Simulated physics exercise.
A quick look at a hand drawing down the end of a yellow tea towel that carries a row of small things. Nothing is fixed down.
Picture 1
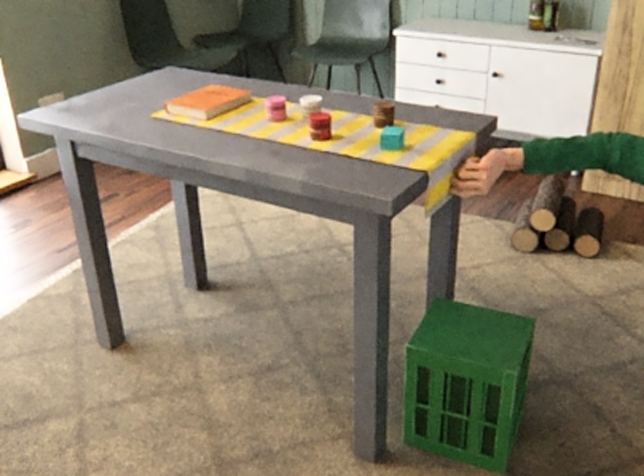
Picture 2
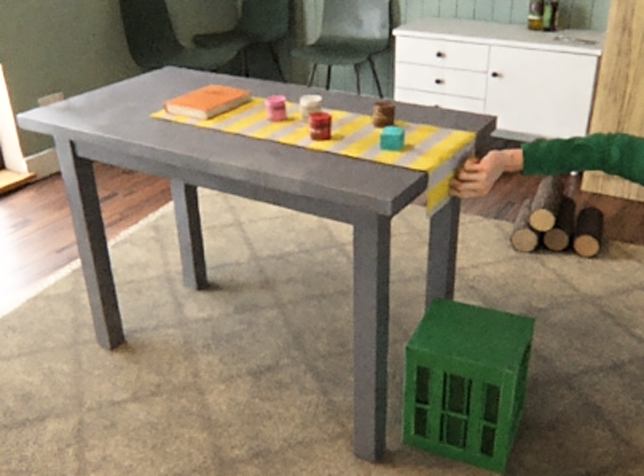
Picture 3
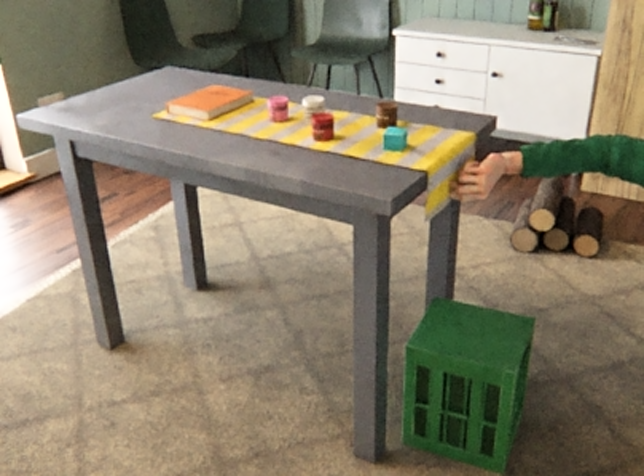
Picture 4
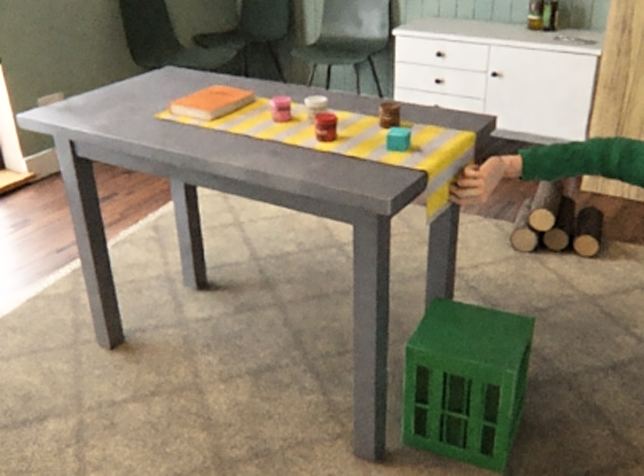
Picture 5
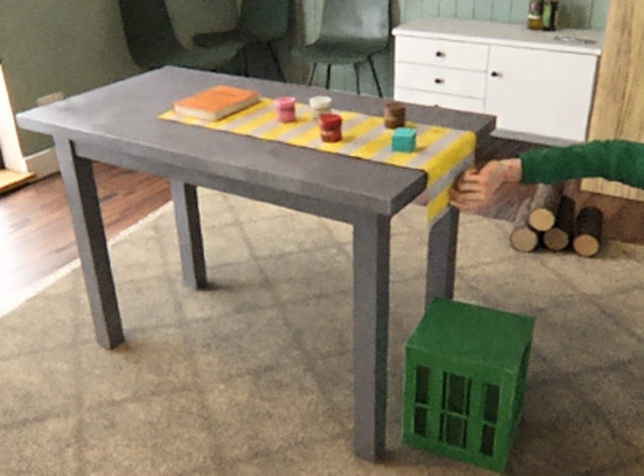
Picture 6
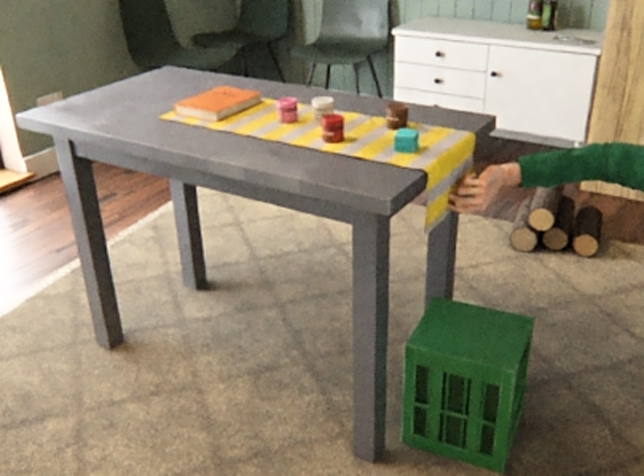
A yellow striped cloth, pinched at its hanging end by a hand in a green sleeve, was drawn slightly down over the table's right edge, carrying the small pots and turquoise cube a little rightward.
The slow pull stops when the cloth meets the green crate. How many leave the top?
The count of fallen things is three.
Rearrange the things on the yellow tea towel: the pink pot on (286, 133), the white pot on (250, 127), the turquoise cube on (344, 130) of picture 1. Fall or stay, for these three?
The pink pot keeps its place on top; the white pot remains up; the turquoise cube falls.
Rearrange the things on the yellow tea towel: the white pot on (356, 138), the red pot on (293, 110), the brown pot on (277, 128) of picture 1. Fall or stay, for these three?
The white pot comes down; the red pot does not fall; the brown pot keeps its place on top.
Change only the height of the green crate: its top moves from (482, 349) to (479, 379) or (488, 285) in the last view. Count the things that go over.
In that case 4 and 1.
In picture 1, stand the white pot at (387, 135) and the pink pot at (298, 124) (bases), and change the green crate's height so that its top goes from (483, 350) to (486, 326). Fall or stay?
The white pot is carried off; the pink pot holds on.
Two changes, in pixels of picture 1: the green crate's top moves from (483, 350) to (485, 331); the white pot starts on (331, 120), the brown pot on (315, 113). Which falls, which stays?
The white pot stays on; the brown pot keeps its place on top.
Soon after, hem near (448, 253); turquoise cube gone.
Then, hem near (447, 304); turquoise cube and brown pot gone.
Further on, hem on the crate; turquoise cube, brown pot and red pot gone.
At rest, hem on the crate; turquoise cube, brown pot and red pot gone. It carries off three.
